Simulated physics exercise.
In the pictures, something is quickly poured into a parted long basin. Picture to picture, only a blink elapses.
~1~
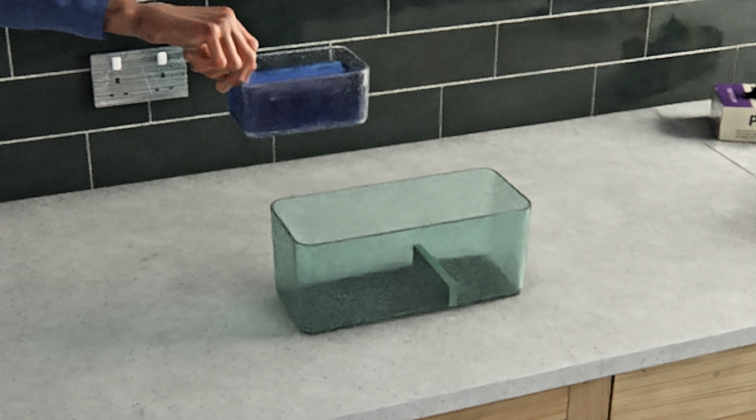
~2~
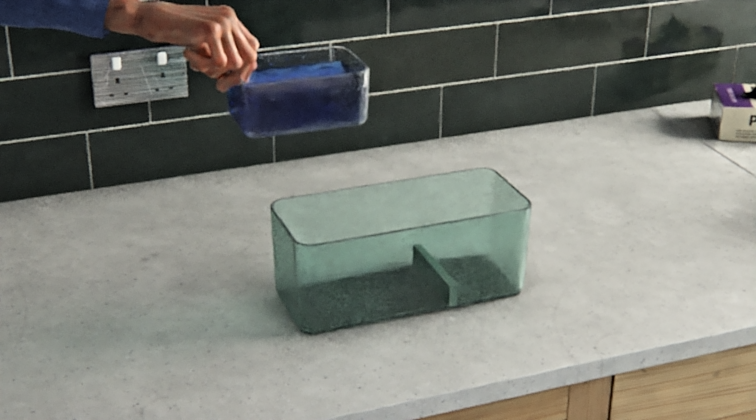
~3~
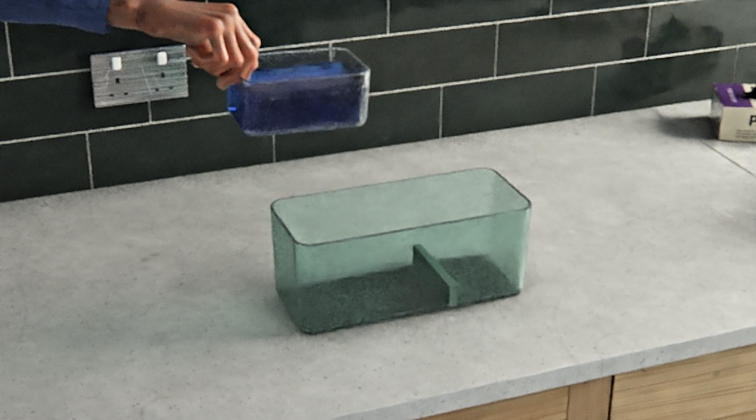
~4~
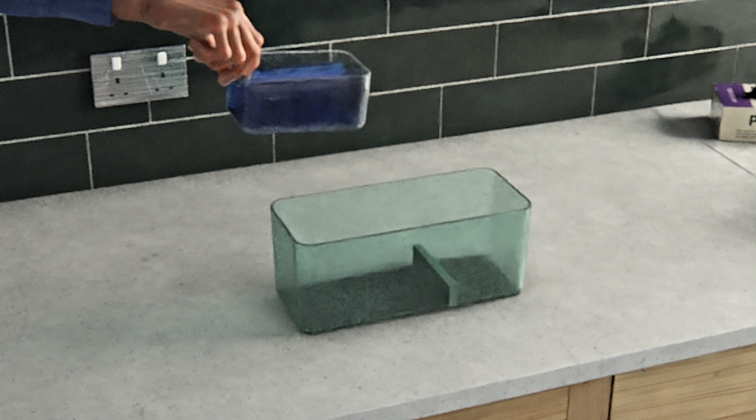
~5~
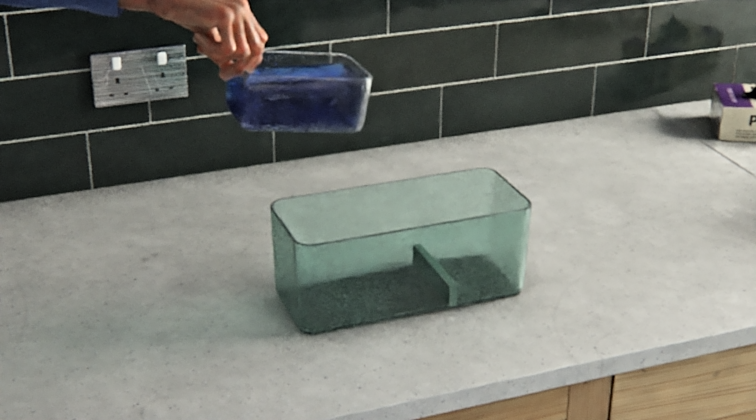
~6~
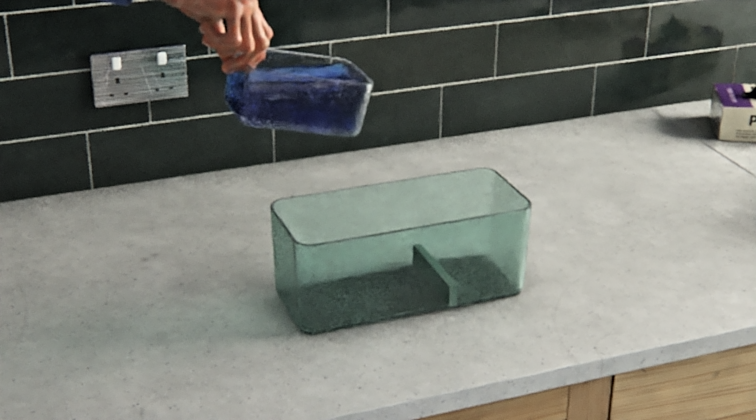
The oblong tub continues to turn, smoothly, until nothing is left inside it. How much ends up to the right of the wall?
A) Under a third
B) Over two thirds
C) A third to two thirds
(A) Under a third.
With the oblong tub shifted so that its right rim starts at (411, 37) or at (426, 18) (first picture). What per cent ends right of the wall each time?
It would come to near 55 per cent, and then near 45 per cent.
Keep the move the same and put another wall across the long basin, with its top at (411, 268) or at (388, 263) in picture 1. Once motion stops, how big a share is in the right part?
About 50 per cent, then about 65 per cent.
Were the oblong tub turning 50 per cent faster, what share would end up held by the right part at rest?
Something like 25 percent.
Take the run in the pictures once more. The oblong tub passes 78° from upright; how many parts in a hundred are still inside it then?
Around 30 in a hundred.
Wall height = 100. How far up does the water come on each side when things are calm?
I get 60 % for the left and 30 % for the right.
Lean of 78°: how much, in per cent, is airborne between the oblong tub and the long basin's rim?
Roughly 50 per cent.
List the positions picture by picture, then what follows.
In the first picture, it leans 0°; its right rim is at (357, 59); the water meets the walls at (234, 84) and (354, 70); the long basin's rim runs from (283, 225) to (513, 188); the wall's top is at (434, 264).
In the second picture, it leans 1°; its right rim is at (358, 60); the water meets the walls at (234, 84) and (354, 70).
In the third picture, it leans 2°; its right rim is at (358, 61); the water meets the walls at (235, 84) and (354, 71).
In the fourth picture, it leans 5°; its right rim is at (359, 64); the water meets the walls at (236, 83) and (355, 72).
In the fifth picture, it leans 9°; its right rim is at (360, 68); the water meets the walls at (236, 83) and (356, 73).
In the sixth picture, it leans 14°; its right rim is at (361, 74); the water meets the walls at (236, 82) and (358, 73).
A moment on, the oblong tub is tipped on its side and 31 per cent is still to pour, 18 is left of the wall and 0 right of it.
Next, the oblong tub is tipped right over and 3 per cent is still to pour, 70 is left of the wall and 13 right of it.
Then the oblong tub is tipped right over and 0 per cent is still to pour, 75 is left of the wall and 17 right of it.
Later the oblong tub is tipped right over and 0 per cent is still to pour, 72 is left of the wall and 20 right of it.
In the end 72 per cent lies left of the wall, 20 right of it and 8 outside.
